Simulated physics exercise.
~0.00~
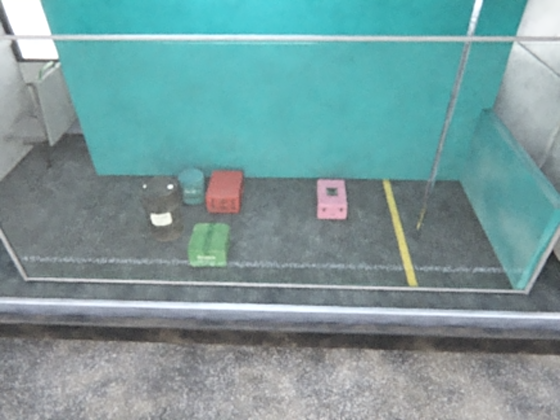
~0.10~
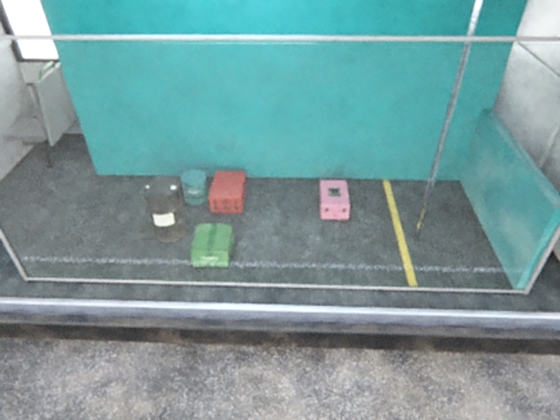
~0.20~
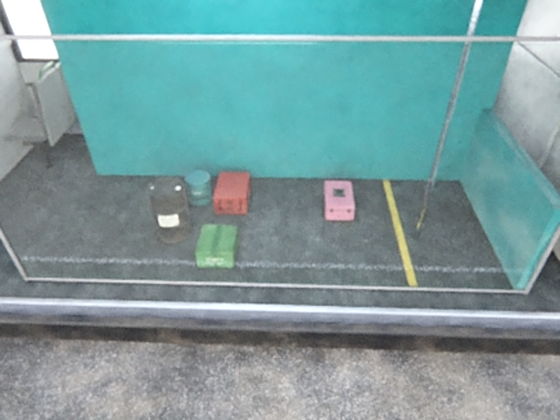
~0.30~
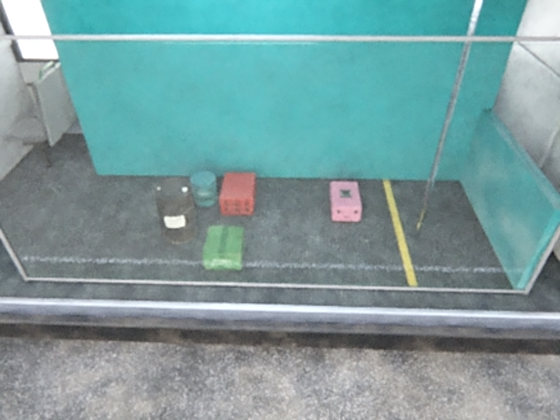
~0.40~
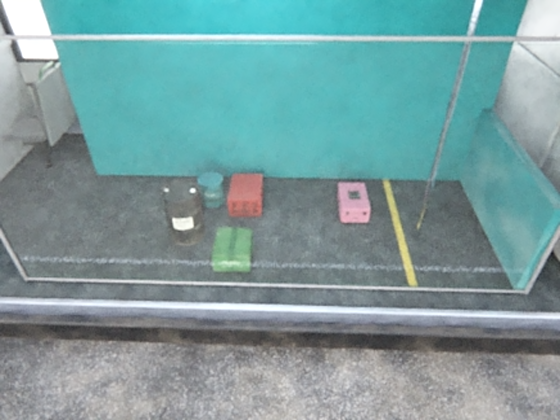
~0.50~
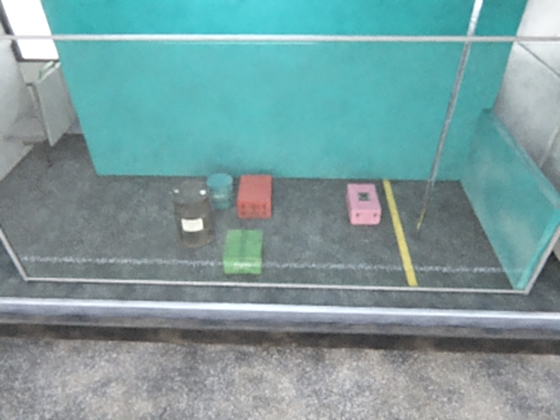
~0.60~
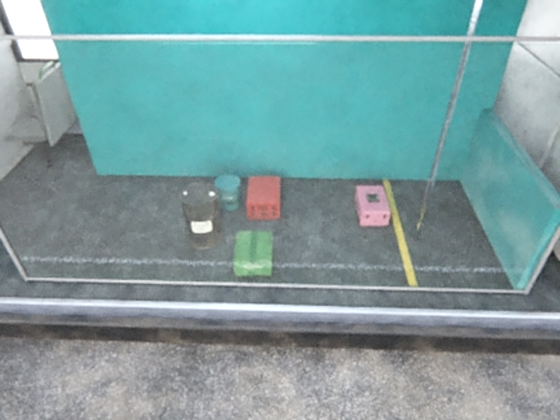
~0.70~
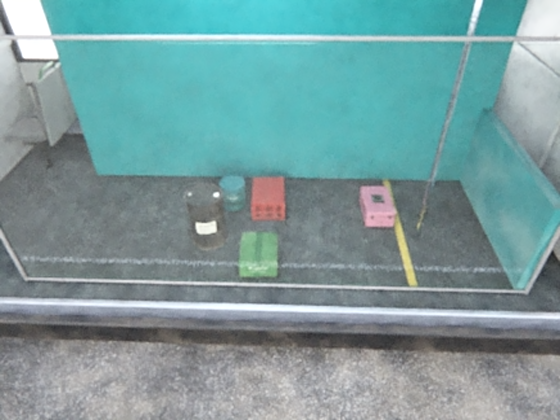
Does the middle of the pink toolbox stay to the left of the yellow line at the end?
Yes, the middle of the pink toolbox is still short of the yellow line at the end, though its right edge has come up to it.
